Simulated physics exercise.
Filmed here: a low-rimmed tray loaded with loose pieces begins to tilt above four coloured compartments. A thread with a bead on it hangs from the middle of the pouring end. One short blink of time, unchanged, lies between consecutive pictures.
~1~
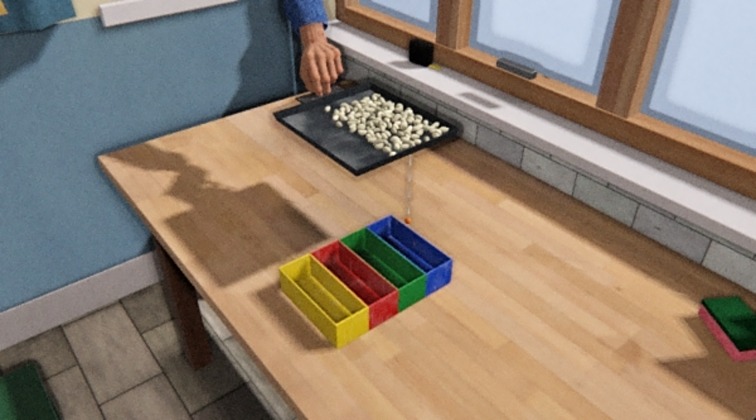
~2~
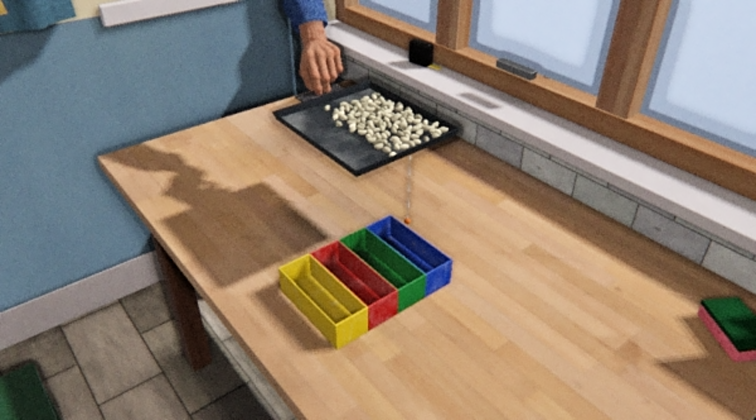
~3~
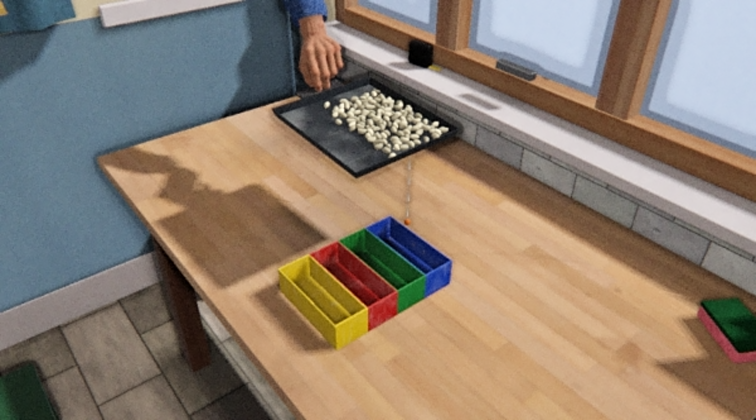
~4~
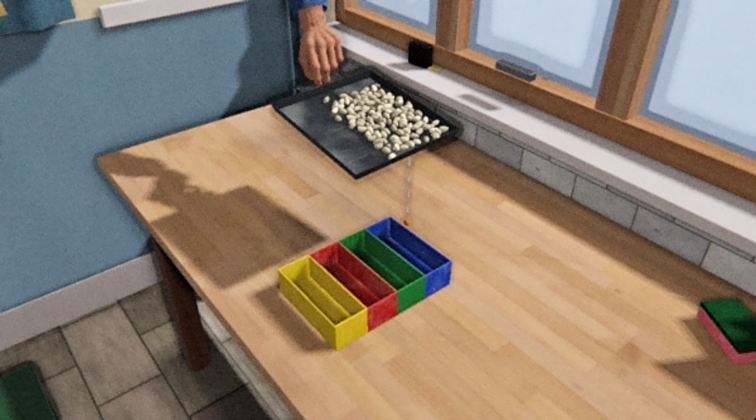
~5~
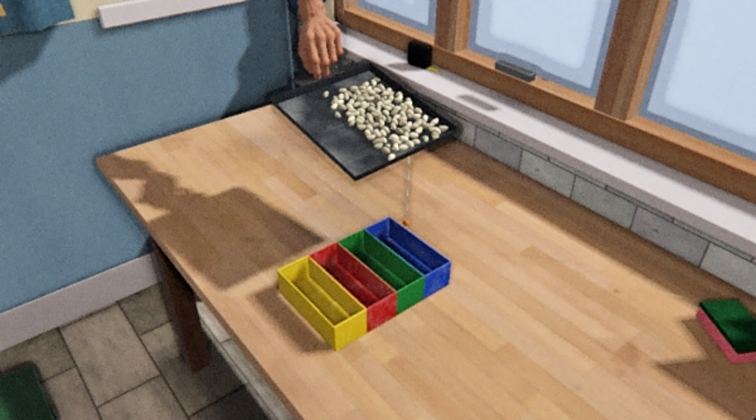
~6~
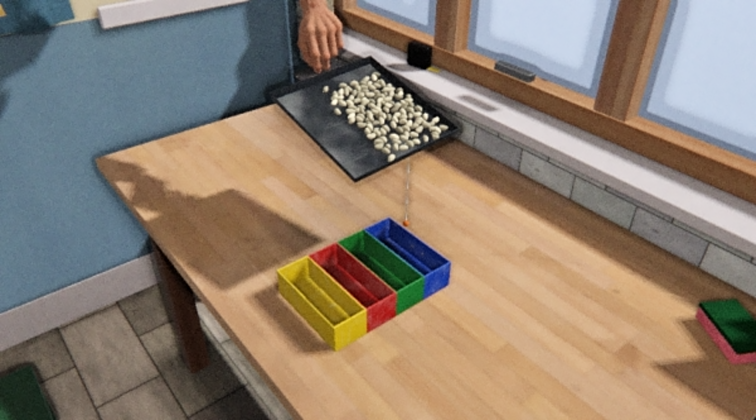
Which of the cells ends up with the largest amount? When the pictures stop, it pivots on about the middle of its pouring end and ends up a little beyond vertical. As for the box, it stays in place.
The green cell ends up with the largest amount.
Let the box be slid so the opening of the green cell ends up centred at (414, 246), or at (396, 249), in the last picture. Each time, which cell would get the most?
The red one, and then the red cell.
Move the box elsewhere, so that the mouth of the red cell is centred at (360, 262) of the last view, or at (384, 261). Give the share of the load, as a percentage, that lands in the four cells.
Around 90 percent the first time, around 100 percent the second.
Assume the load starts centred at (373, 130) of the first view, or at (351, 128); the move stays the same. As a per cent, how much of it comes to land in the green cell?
It comes to about 40 per cent the first time and about 50 per cent the second.
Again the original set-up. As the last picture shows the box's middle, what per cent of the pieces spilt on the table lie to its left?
0 per cent, roughly.
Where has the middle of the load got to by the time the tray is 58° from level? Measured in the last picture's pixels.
Look around (394, 141) in the last picture.
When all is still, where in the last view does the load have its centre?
At about (394, 284), give or take.
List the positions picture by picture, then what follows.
The first picture shows corners of the pouring end near (357, 168) and (456, 128), level; middle of the load near (387, 120), white beans; bead on its thread near (408, 221); yellow cell near (352, 326); red cell near (383, 308); green cell near (412, 292); blue cell near (439, 276).
The second picture shows corners of the pouring end near (356, 169) and (456, 128), level; middle of the load near (386, 120).
The third picture shows corners of the pouring end near (356, 170) and (456, 128), tipped barely, lowest at the left corner; middle of the load near (386, 118).
The fourth picture shows corners of the pouring end near (356, 172) and (456, 128), tipped a little, lowest at the left corner; middle of the load near (386, 115).
The fifth picture shows corners of the pouring end near (356, 174) and (455, 128), tipped a little, lowest at the left corner; middle of the load near (386, 112).
The sixth picture shows corners of the pouring end near (356, 176) and (456, 128), tipped a little, lowest at the left corner; middle of the load near (386, 109); yellow cell near (350, 328); red cell near (381, 311); green cell near (410, 294); blue cell near (437, 279).
Shortly afterwards, tray tipped steeply; all but a few on the tray; only a few in the red cell; only a few in the blue cell; only a few falling or outside the box.
Next, tray tipped right over; near a third on the tray; near a quarter in the green cell; a little in the red cell; only a few in the blue cell; near a third falling or outside the box.
Some moments later, tray tipped past a quarter turn; near half in the green cell; near a quarter in the red cell; near a quarter in the blue cell; only a few in the yellow cell; near a quarter falling or outside the box.
In the end, tray tipped past a quarter turn; near half in the green cell; near a quarter in the red cell; near a quarter in the blue cell; only a few in the yellow cell; near a quarter outside the box.
